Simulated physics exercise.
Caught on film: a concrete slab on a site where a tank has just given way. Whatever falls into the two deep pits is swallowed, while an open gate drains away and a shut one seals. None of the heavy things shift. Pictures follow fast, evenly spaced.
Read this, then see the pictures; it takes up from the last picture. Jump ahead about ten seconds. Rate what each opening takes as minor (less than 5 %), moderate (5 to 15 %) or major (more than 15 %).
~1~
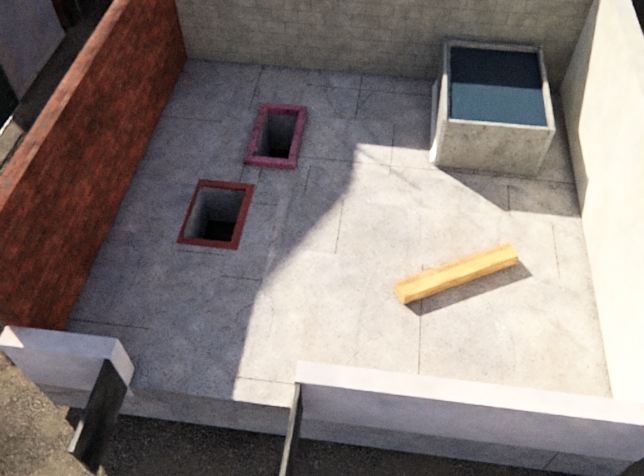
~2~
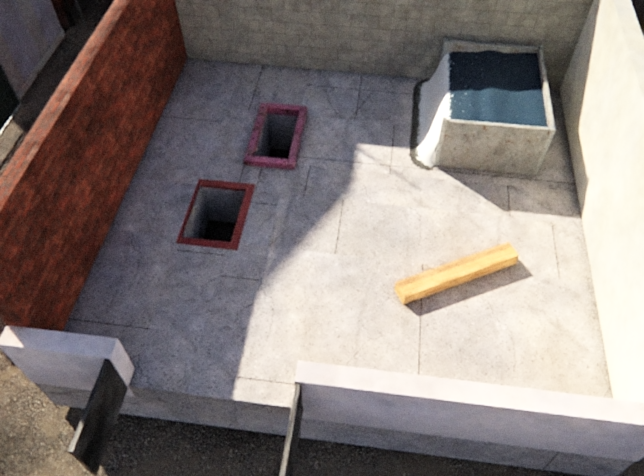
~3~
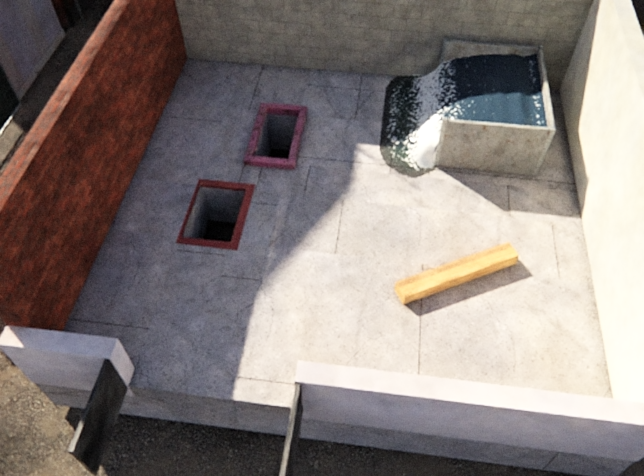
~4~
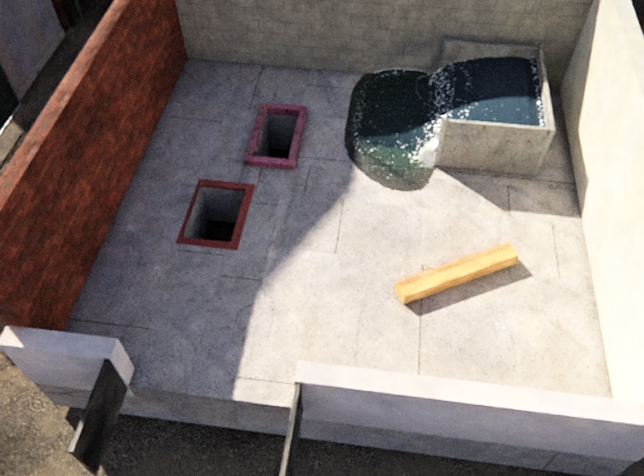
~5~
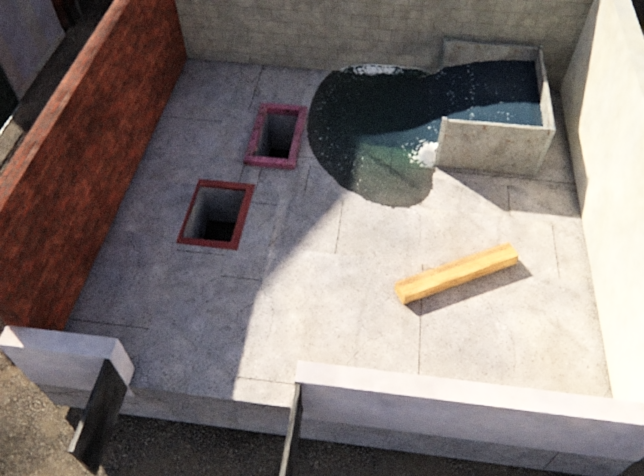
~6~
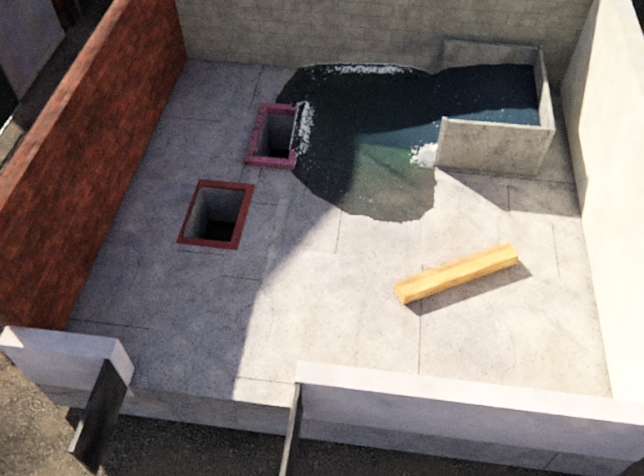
The gate - moderate, the pink pit - major, the red pit - major.
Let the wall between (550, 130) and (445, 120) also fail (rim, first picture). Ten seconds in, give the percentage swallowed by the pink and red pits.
Pink about 0 %, red about 20 %.
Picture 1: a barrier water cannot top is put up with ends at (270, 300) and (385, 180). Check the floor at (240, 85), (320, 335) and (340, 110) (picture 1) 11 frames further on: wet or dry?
Taking the three spots in the order asked, they are waterlogged, bone-dry and waterlogged.
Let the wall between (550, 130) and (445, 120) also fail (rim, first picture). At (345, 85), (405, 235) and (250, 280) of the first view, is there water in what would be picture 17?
Taking them in order, I'd say not reached, swamped and swamped.
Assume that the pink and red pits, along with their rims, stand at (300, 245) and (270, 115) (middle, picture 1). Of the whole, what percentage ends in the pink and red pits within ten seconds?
Per cent, approx.: Pink 0, red 40.
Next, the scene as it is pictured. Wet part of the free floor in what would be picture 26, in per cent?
Close to 55 in a hundred, I think.
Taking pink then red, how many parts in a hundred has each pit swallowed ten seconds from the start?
Roughly 18 and 20 %.
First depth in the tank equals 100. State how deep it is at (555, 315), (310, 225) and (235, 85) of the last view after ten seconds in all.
The three come to some 2, 2 and 4 per cent respectively.
A moment on, water covers 35 % of the floor; the gate 0 %, the pink pit 8 %, the red pit 1 %.
Next, water covers 40 % of the floor; the gate 0 %, the pink pit 14 %, the red pit 4 %.
Then, water covers 55 % of the floor; the gate 0 %, the pink pit 17 %, the red pit 9 %.
Later, water covers 70 % of the floor; the gate 7 %, the pink pit 17 %, the red pit 17 %.
In the end, water covers 90 % of the floor; the gate 13 %, the pink pit 17 %, the red pit 21 %.
